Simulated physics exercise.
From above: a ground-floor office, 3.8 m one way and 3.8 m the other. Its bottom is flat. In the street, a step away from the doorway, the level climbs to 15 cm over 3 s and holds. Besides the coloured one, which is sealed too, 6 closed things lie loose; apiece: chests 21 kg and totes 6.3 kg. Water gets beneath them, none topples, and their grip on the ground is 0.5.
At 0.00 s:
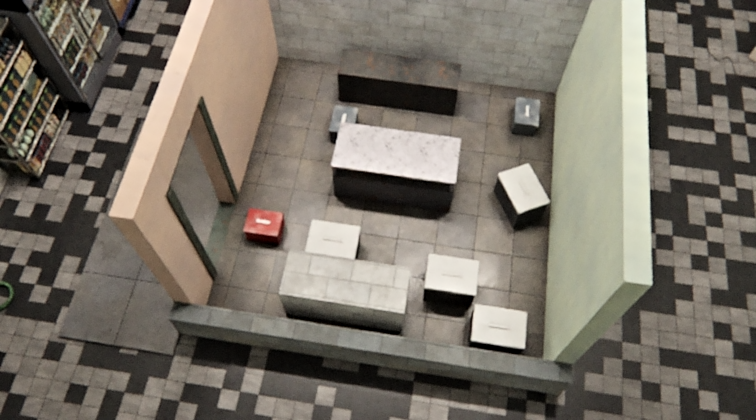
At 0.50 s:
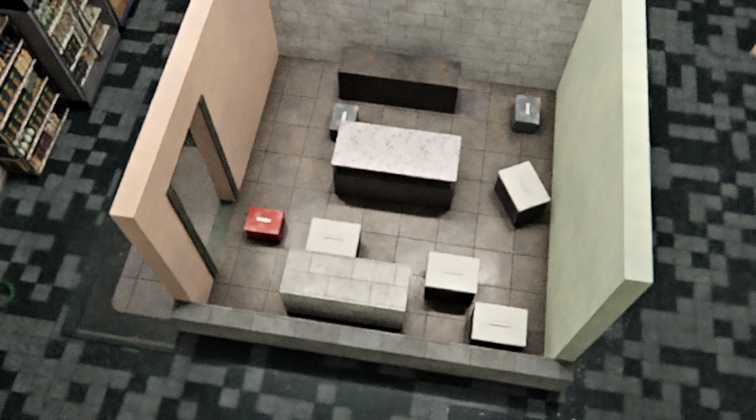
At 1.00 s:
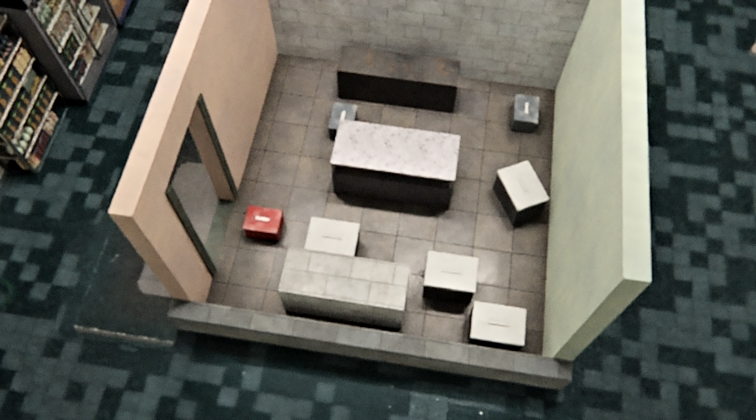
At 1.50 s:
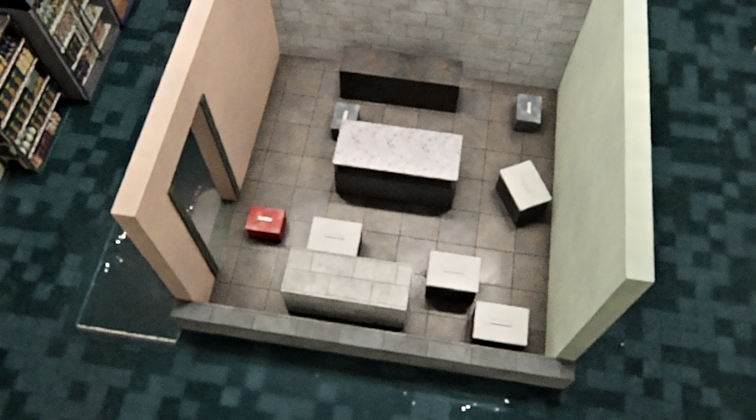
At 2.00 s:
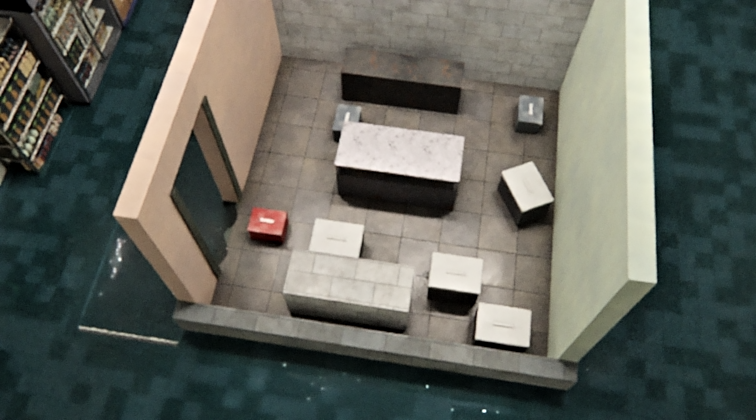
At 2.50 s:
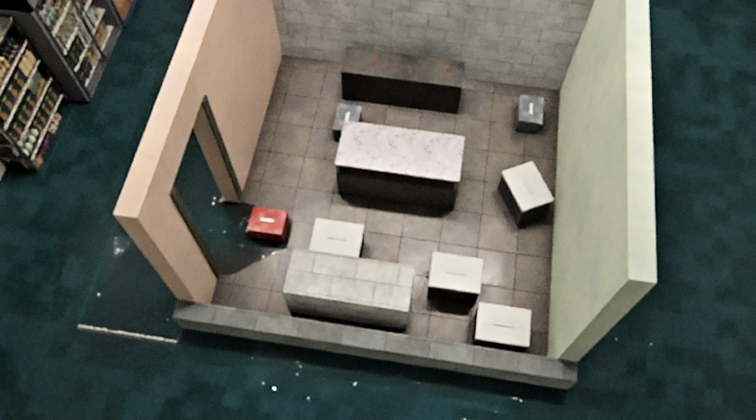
The clip shows, from above, an open-topped office with a red tote and paler boxes, as dark water covers the patterned paving outside, then enters through the left doorway and spreads slightly inside, while the boxes stay put.
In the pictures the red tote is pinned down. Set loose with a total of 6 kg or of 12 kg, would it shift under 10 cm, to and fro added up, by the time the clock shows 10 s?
For it, neither load is enough.
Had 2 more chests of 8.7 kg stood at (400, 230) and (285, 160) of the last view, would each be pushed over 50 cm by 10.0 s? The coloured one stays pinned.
In that order: Under, over.
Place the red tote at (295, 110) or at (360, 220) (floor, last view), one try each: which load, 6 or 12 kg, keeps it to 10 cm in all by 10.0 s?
In that order: Only the larger holds; neither holds.
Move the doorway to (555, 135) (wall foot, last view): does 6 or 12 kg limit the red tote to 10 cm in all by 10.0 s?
Then only the larger load is enough.
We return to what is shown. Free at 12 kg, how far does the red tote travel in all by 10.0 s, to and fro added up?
Some 150 cm in all.
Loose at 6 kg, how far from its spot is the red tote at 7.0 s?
About 200 cm.
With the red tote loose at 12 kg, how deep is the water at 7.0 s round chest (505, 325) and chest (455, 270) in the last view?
Roughly 3 and 2 cm.
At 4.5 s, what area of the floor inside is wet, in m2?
Roughly 4.0 m2.
After 3.5 s the red tote would be 37 cm from its start with 6 kg and 5 cm from its start with 12 kg; 4 cm of water round it then.
After 4.5 s the red tote would be 82 cm from its start with 6 kg and 26 cm from its start with 12 kg; 6 cm of water round it then.
After 7.0 s the red tote would be 186 cm from its start with 6 kg and 81 cm from its start with 12 kg; 6 cm of water round it then.
After 10.0 s the red tote would be 294 cm from its start with 6 kg and 139 cm from its start with 12 kg; 7 cm of water round it then.
